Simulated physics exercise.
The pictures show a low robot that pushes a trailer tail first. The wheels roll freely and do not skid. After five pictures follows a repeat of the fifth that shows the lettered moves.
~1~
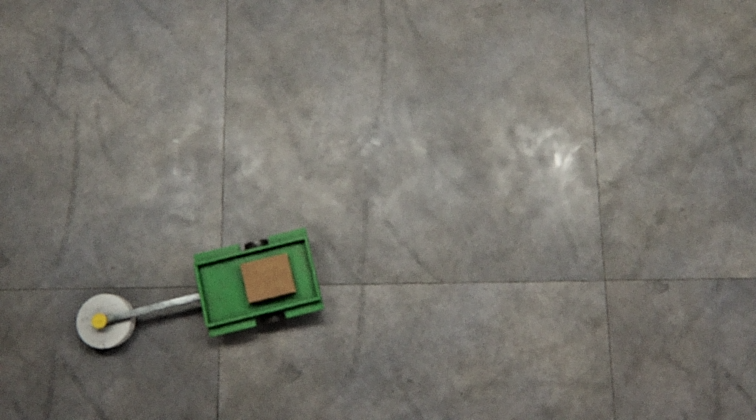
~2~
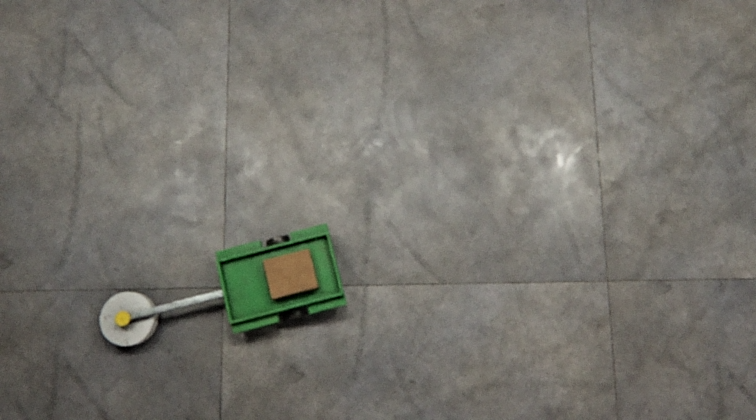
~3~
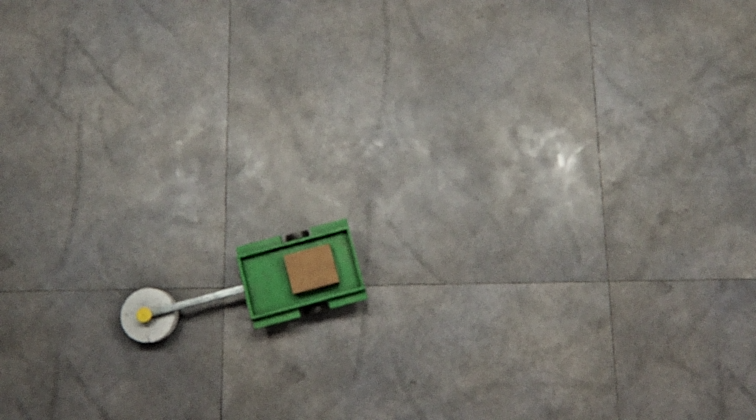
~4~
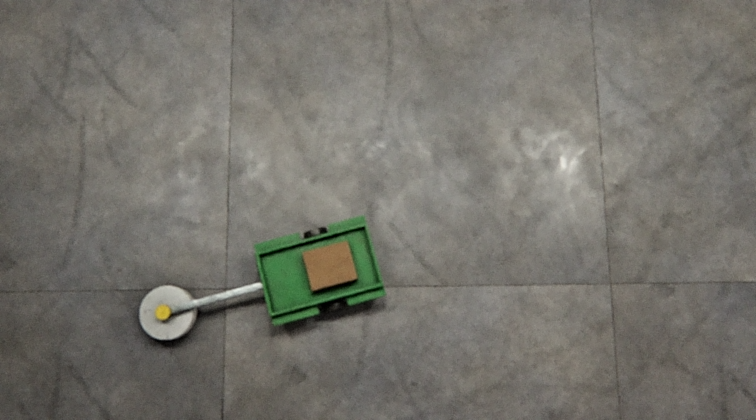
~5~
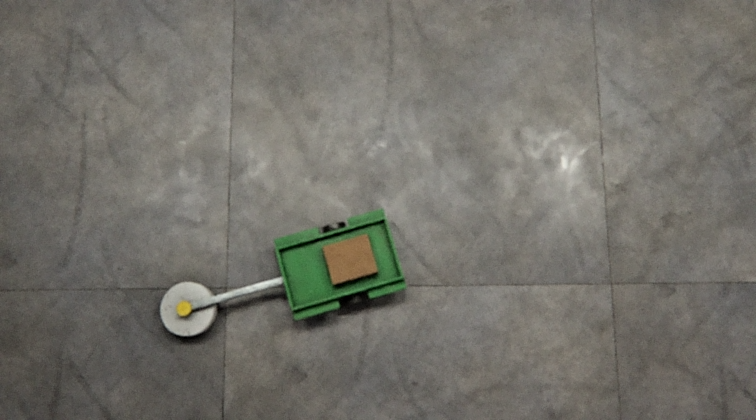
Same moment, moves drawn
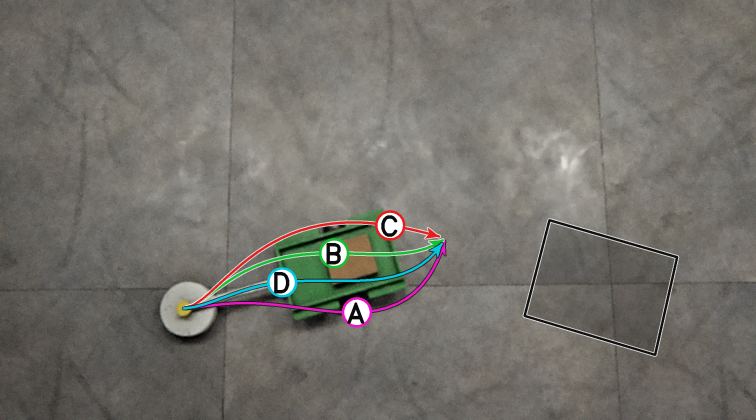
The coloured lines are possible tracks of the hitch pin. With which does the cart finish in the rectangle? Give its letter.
It should follow C.
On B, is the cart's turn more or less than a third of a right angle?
It turns less than that.
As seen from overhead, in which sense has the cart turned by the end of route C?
On that route, clockwise.
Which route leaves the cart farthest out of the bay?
The widest miss is A.
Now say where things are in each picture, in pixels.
In the first picture, green cart (258, 282); robot (105, 321).
In the second picture, robot (128, 319); green cart (281, 278).
In the third picture, robot (149, 315); green cart (301, 273).
In the fourth picture, robot (167, 313); green cart (320, 270).
In the fifth picture, robot (188, 309); green cart (340, 264).
On the marked copy, A from (184, 308) via (326, 311) to (445, 241); B from (184, 308) via (314, 254) to (443, 240); C from (184, 308) via (301, 230) to (439, 236); D from (184, 308) via (323, 281) to (442, 244); the bay at (601, 286).
Following C. Soon after the start, robot (268, 249), cart (425, 248).
Later, robot (361, 225), cart (516, 261).
In the end, robot (444, 240), cart (601, 284); the cart stands in the bay.
As for the rest, A leaves the cart at (537, 116), out of the bay; B leaves the cart at (604, 227), out of the bay; D leaves the cart at (582, 164), out of the bay.
